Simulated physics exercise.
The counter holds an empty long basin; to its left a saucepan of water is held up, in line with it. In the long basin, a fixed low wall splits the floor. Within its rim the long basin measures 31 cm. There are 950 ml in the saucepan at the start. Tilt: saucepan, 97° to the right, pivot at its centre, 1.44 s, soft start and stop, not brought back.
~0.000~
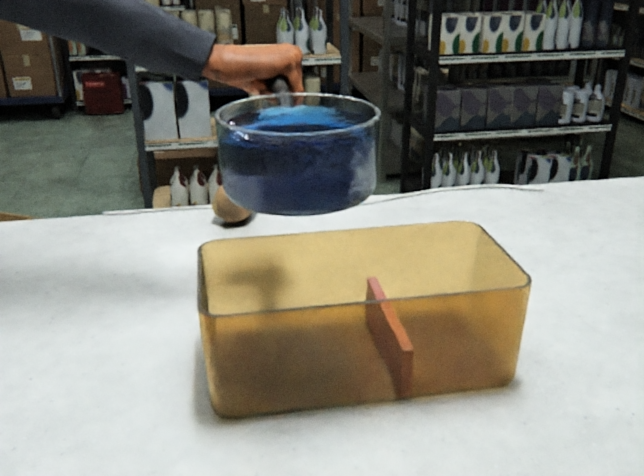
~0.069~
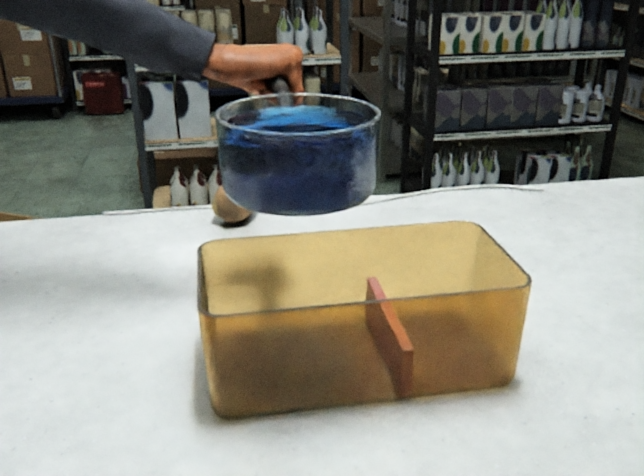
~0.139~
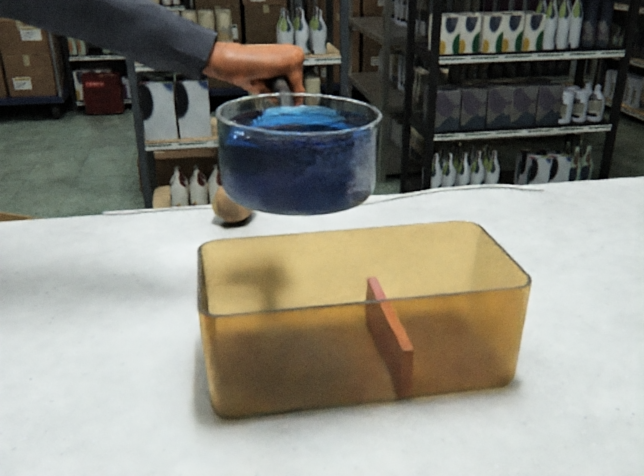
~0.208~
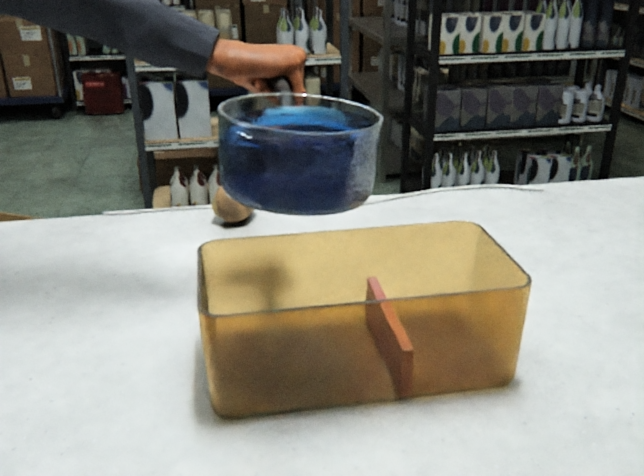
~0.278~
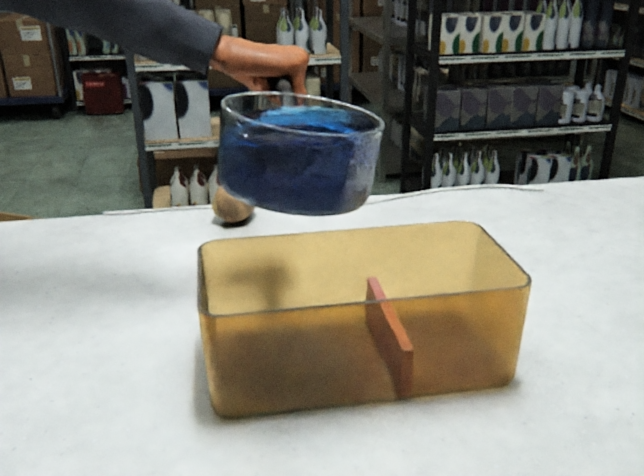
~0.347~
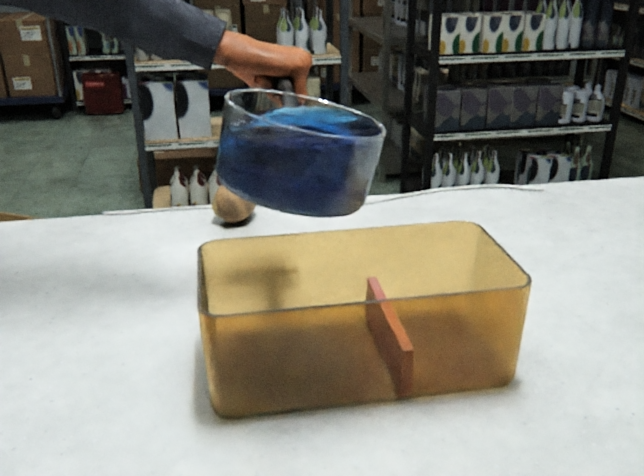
A glass pan of blue liquid, held up by a hand over an empty amber basin with a reddish divider, stayed level at first, then tilted slightly, its right side dipping.
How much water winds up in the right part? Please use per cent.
About 87 per cent.
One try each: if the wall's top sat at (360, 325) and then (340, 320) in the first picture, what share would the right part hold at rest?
In turn about 95 and 100 per cent.
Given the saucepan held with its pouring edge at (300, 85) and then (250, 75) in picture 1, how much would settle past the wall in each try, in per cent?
Result: 35 per cent, then 0 per cent.
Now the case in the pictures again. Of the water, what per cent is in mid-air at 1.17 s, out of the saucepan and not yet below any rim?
7 per cent, roughly.
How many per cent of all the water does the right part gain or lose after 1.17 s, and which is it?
A gain, roughly 10.
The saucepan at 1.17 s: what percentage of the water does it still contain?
14 per cent or thereabouts.
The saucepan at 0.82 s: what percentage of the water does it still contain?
Still held: Roughly 56 % of the total.
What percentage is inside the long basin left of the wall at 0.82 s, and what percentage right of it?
Around 0 on the left side and 20 on the right side.
By 0.82 s the tilt is 60° and 55 per cent is still to pour, 0 is left of the wall and 19 right of it.
By 1.17 s the tilt is 89° and 13 per cent is still to pour, 2 is left of the wall and 77 right of it.
By 1.54 s the tilt is 97° and 2 per cent is still to pour, 10 is left of the wall and 87 right of it.
By 1.94 s the tilt is 97° and 0 per cent is still to pour, 12 is left of the wall and 87 right of it.
At rest 12 per cent lies left of the wall, 87 right of it and 0 outside.
